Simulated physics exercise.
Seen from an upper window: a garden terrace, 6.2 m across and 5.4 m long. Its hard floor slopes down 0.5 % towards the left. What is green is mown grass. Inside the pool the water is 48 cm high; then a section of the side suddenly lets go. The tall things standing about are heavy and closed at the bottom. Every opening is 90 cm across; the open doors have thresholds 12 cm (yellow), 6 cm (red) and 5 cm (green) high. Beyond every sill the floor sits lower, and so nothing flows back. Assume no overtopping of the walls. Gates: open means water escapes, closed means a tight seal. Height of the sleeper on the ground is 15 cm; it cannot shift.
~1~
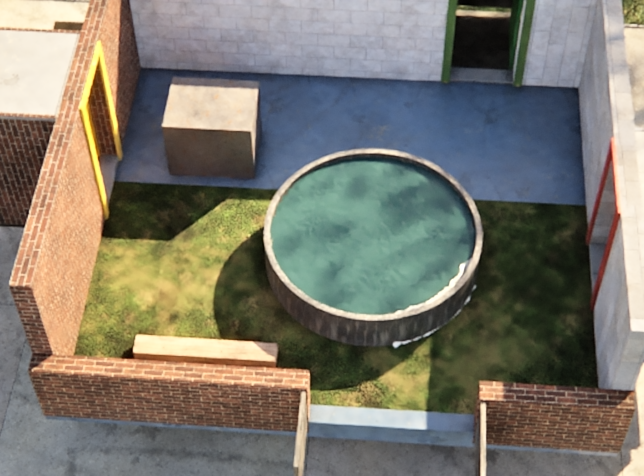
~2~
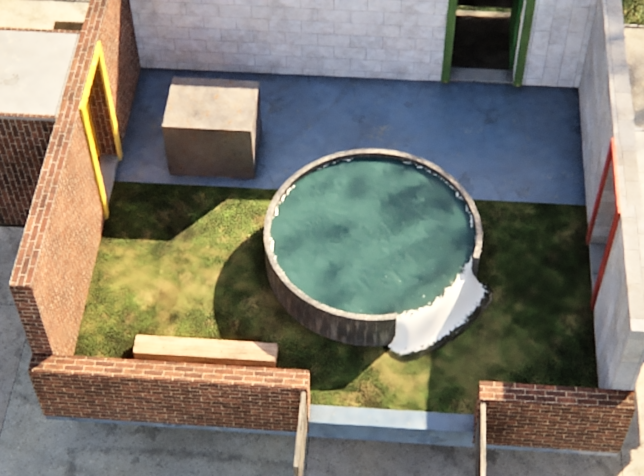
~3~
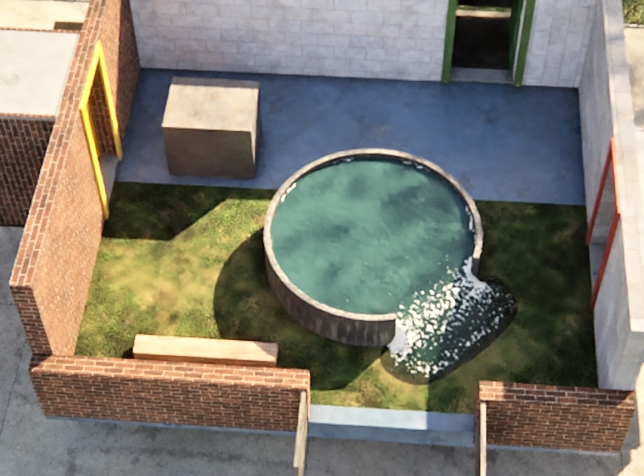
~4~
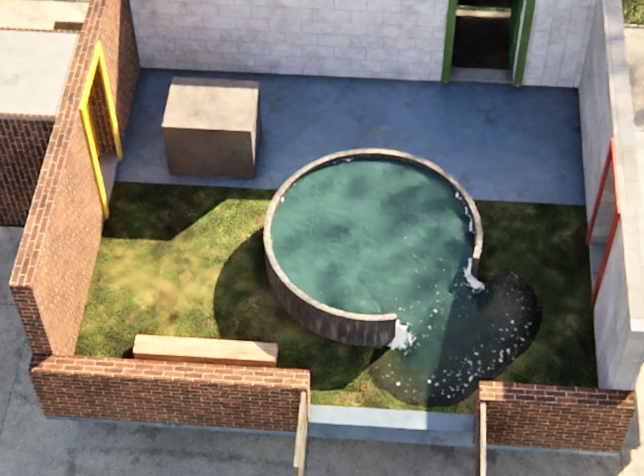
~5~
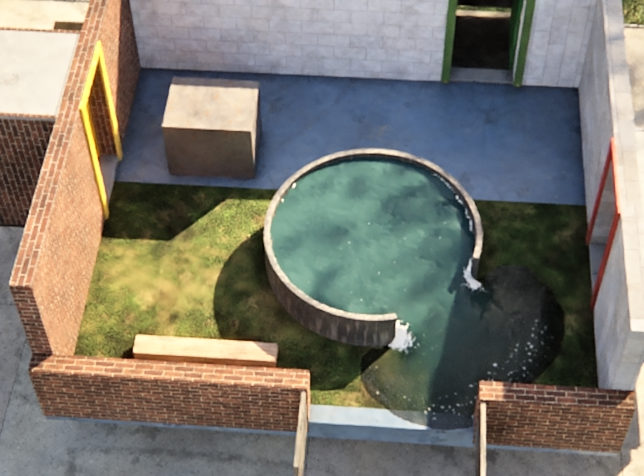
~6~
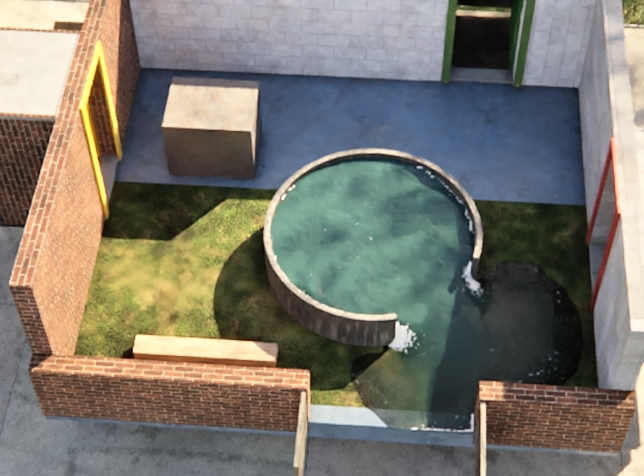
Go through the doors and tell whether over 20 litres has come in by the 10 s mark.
By then: The yellow door has taken in less; the red door has taken in more; the green door has taken in more.
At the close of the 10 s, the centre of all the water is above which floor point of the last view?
Near (404, 231).
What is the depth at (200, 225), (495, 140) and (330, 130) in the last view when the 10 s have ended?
First spot near 0 cm, second near 6 cm, third near 3 cm.
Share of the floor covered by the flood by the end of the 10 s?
Wet share: Near 75 percent.
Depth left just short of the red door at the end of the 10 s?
Some 7.0 centimetres of depth.
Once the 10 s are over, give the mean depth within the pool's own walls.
It averages close to 9 cm.
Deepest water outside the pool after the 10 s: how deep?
I'd put it at close to 10 cm.
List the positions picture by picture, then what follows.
In the first picture, still water, 48 cm deep, in the pool at (373, 234).
In the second picture, the front is at (390, 347), 0.7 m from the gap at (442, 314); 0.3 m2 of floor is under water; 48 cm left at the back of the pool.
In the third picture, the front is at (394, 369), 0.9 m from the gap at (442, 315); 0.9 m2 of floor is under water; 48 cm left at the back of the pool.
In the fourth picture, water pours out at (442, 315) and has run 1.2 m, to (403, 396); deepest outside 23 cm, 48 cm at the pool's back.
In the fifth picture, water pours out at (442, 315) and has run 1.4 m, to (460, 422); deepest outside 24 cm, 48 cm at the pool's back.
In the sixth picture, the front is at (567, 371), 1.6 m from the gap at (442, 315); 3.7 m2 of floor is under water; 48 cm left at the back of the pool.
A moment later water covers 15 % of the floor and is deepest (43 cm) near (591, 421); yellow door not reached, red door 3 cm at the sill, 0 L in, green door not reached.
Soon after water covers 20 % of the floor and is deepest (36 cm) near (512, 402); yellow door not reached, red door 10 cm at the sill, 0 L in, green door not reached.
Next water covers 30 % of the floor and is deepest (24 cm) near (591, 421); yellow door not reached, red door 12 cm at the sill, 20 L in, green door not reached.
Later on water covers 55 % of the floor and is deepest (16 cm) near (559, 419); yellow door not reached, red door 11 cm at the sill, 55 L in, green door 11 cm at the sill, 20 L in.
At the end water covers 75 % of the floor and is deepest (10 cm) near (138, 84); yellow door 1 cm at the sill, 0 L in, red door 7 cm at the sill, 74 L in, green door 7 cm at the sill, 53 L in.
